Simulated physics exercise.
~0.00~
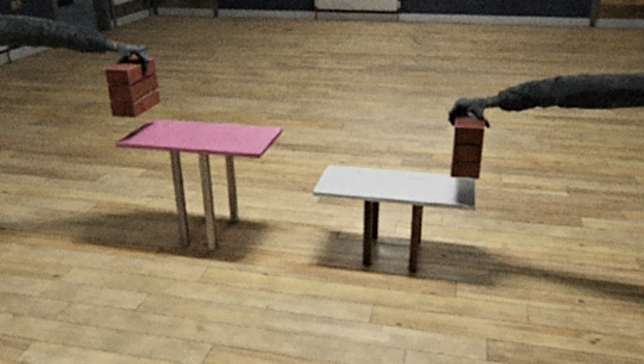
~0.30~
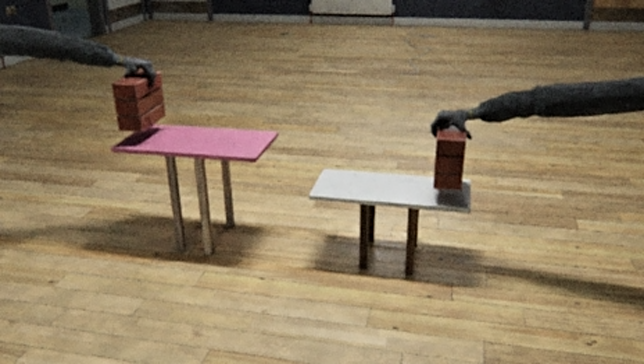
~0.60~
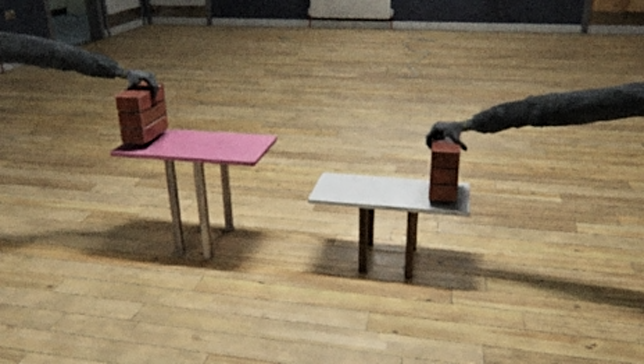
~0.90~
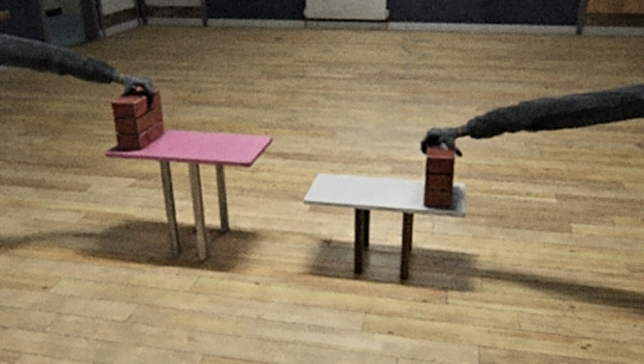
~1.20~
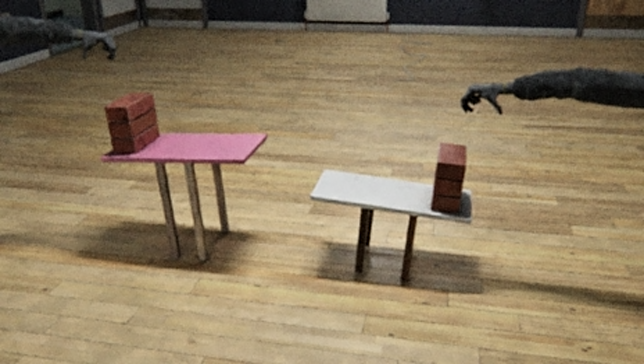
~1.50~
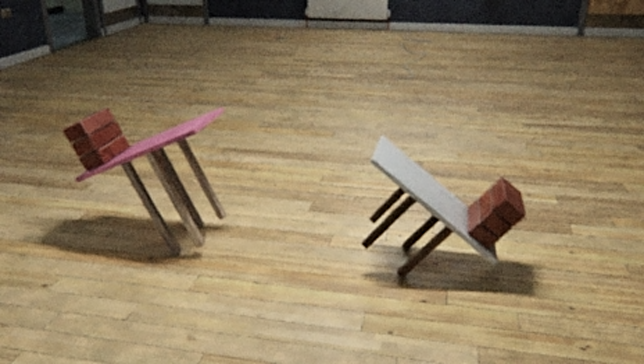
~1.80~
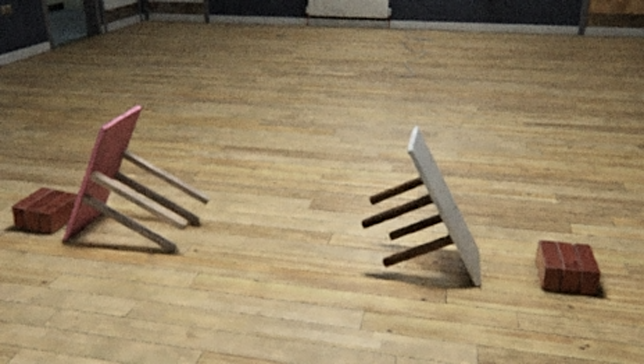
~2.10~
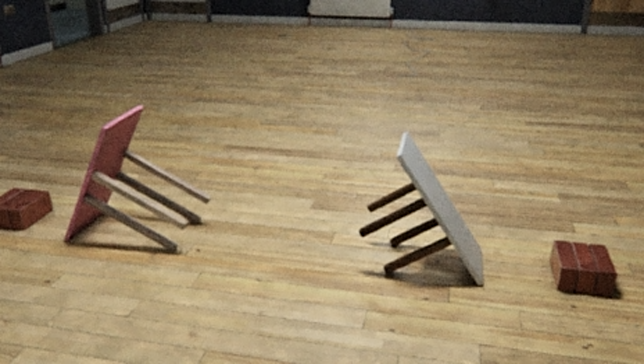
The clip opens on a wooden floor with a pink-topped plant stand at left and a lower, pale-topped trestle at right, while two dark-sleeved hands hold blocks of red bricks above them. Each hand lowers its bricks onto the outer end of a top, the left stack on the pink one and the right stack on the pale one. The hands let go and draw back. Both pieces tip outward, away from each other, and the bricks slide off onto the floor. The stand and trestle end tipped over on their top edges, legs pointing inward, with the bricks lying beyond them.
